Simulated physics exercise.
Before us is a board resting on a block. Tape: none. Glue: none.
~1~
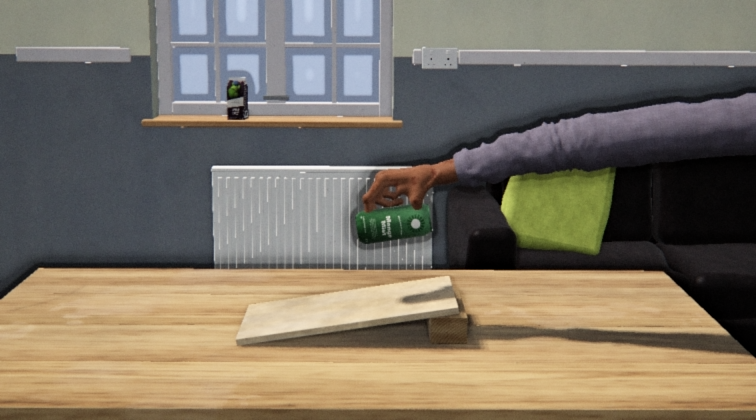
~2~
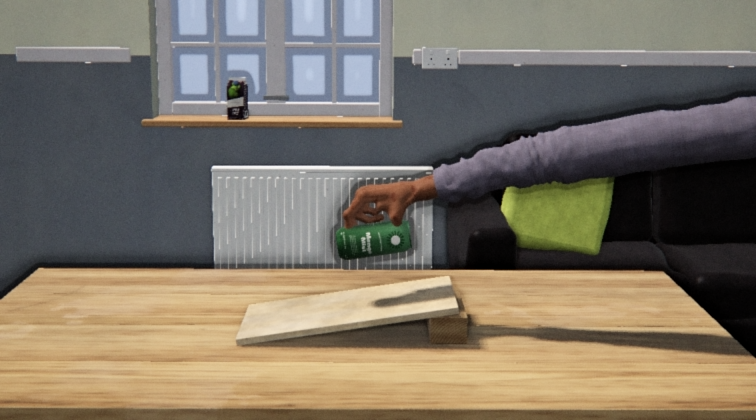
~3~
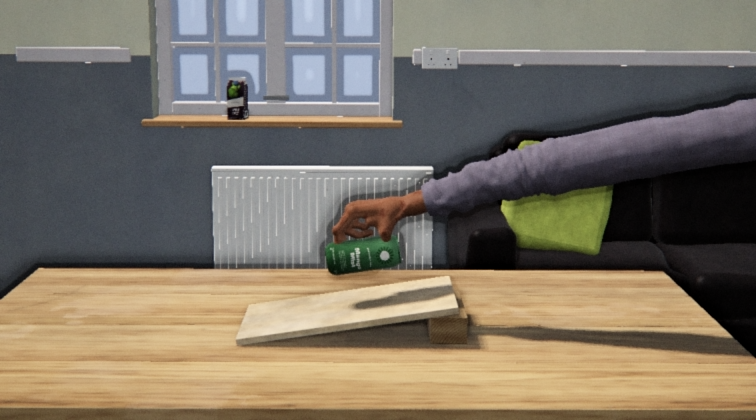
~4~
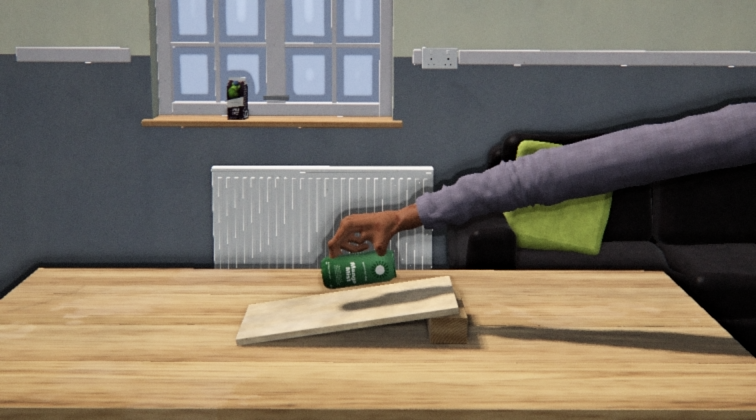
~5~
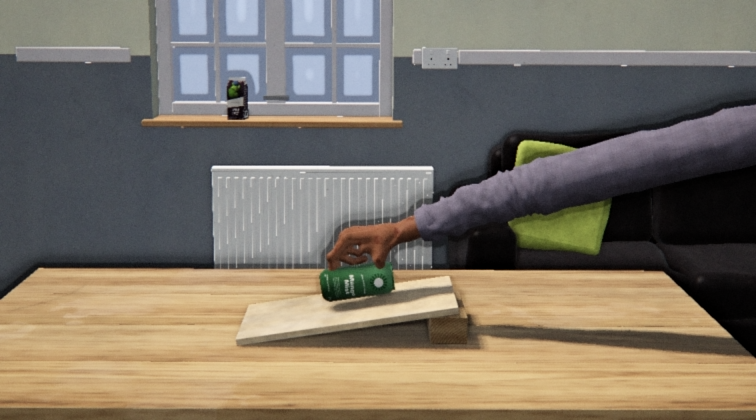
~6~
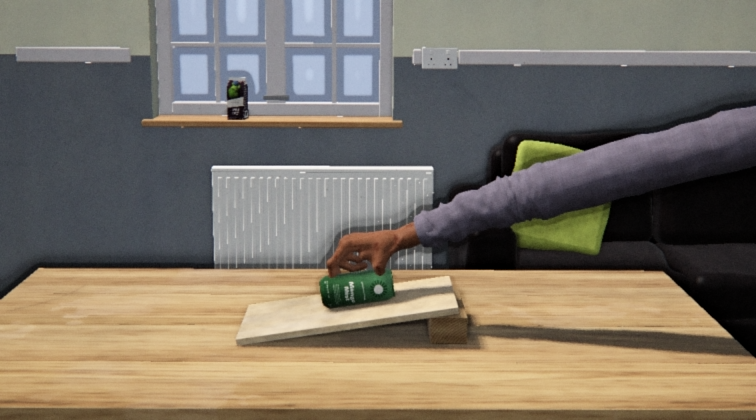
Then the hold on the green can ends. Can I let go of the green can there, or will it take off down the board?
It never moves.
Then, 0.30 s after the last picture, nothing has stirred.
Then, 0.70 s after the last picture, green can resting near (357, 288).
At rest, it is in place. Seen from the same camera at the end, green can near (357, 288). The green can remains at rest.
